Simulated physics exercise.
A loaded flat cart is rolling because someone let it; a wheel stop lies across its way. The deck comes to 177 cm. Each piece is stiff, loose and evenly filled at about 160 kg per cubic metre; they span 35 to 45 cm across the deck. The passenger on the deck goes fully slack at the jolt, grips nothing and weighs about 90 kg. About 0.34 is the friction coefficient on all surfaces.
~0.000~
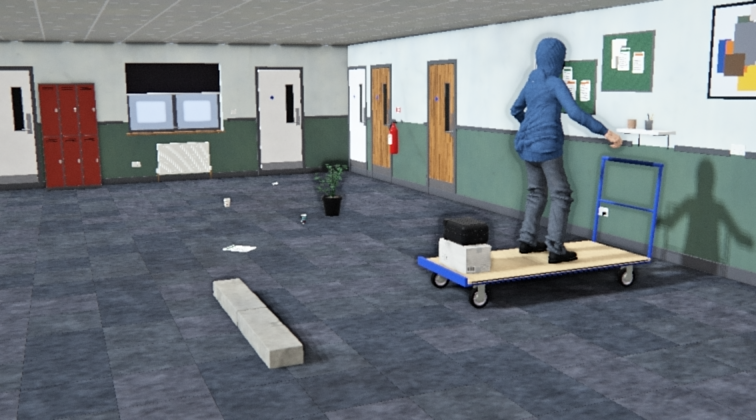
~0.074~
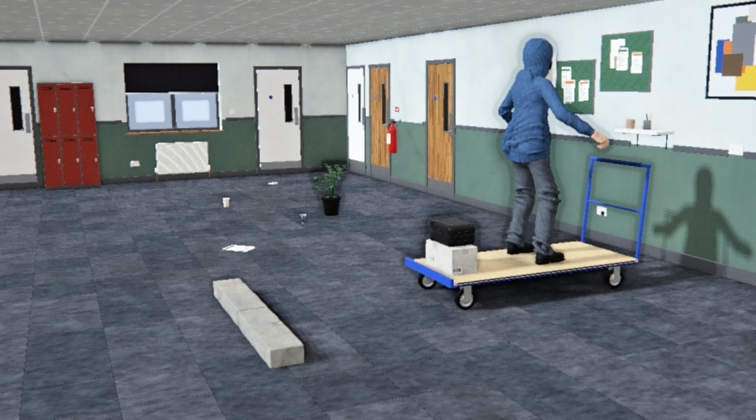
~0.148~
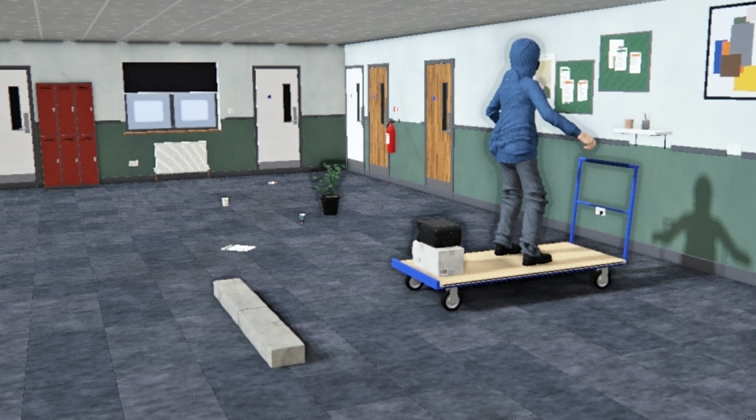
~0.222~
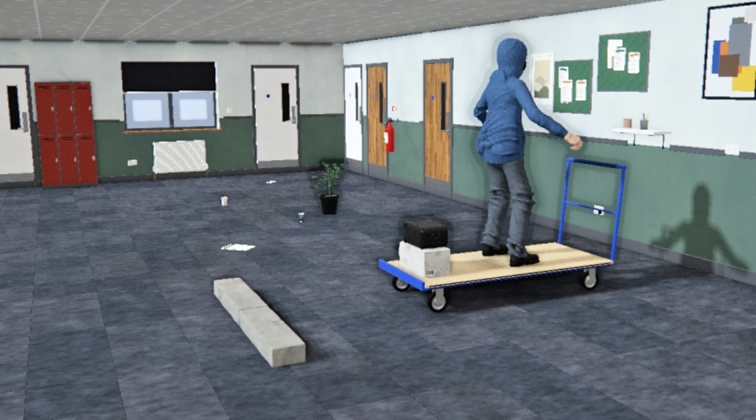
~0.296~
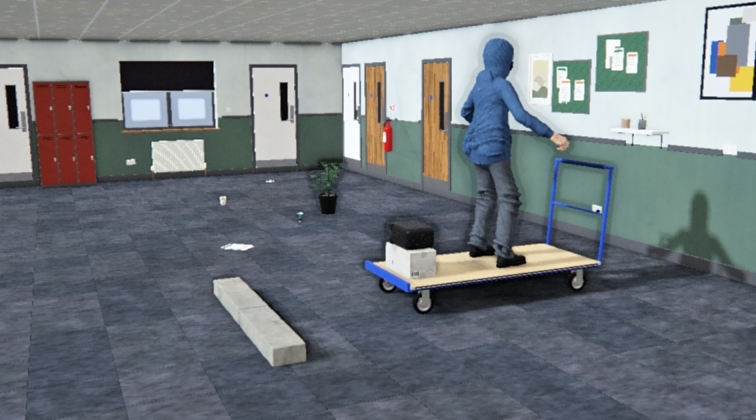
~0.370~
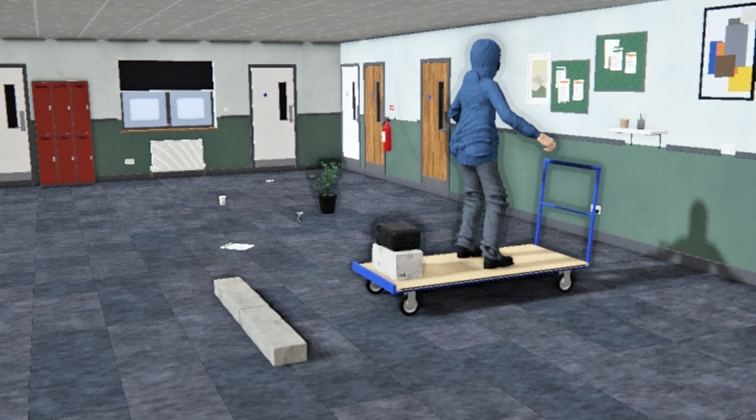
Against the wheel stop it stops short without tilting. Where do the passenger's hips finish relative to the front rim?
The passenger's hips finish beyond the front rim.
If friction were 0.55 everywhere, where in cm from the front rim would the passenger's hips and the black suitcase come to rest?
Then the hips would end 10 past and the black one 50 past.
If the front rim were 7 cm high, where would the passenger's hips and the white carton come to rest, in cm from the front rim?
Hips 20 past, white 20 behind.
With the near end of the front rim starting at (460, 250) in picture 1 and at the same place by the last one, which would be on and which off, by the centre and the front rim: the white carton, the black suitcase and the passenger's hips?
Result: White secure, black gone, hips gone.
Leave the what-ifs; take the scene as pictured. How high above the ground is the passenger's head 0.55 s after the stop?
90 cm.
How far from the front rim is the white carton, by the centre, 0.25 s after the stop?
About 15 cm behind the rim.
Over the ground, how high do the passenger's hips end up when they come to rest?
They finish some 20 cm off the ground.
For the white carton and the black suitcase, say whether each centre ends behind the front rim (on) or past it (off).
End result - white: Stays; black: Goes over.
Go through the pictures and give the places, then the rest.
Hips (540, 144), black suitcase (466, 231), rim corner (466, 282); 0 cm covered, 151 to go, in the first picture.
Hips (527, 145), black suitcase (453, 232), rim corner (452, 283); 12 cm covered, 139 to go, in the second picture.
Hips (515, 145), black suitcase (439, 234), rim corner (438, 285); 24 cm covered, 128 to go, in the third picture.
Hips (502, 146), black suitcase (426, 234), rim corner (424, 286); 36 cm covered, 116 to go, in the fourth picture.
Hips (488, 146), black suitcase (412, 235), rim corner (409, 287); 47 cm covered, 104 to go, in the fifth picture.
Hips (475, 147), black suitcase (399, 237), rim corner (395, 289); 59 cm covered, 92 to go. Speed about 1.6 m/s, in the sixth picture.
After 0.95 s the deck stops.
After 1.50 s the passenger's hips are 9 cm behind the rim, near (267, 242) in the last picture's view.
After 1.95 s the passenger's hips are 10 cm past the rim, near (242, 253) in the last picture's view.
When all is still (4.9 s), past the rim, black suitcase and the passenger's hips; behind it, white carton.
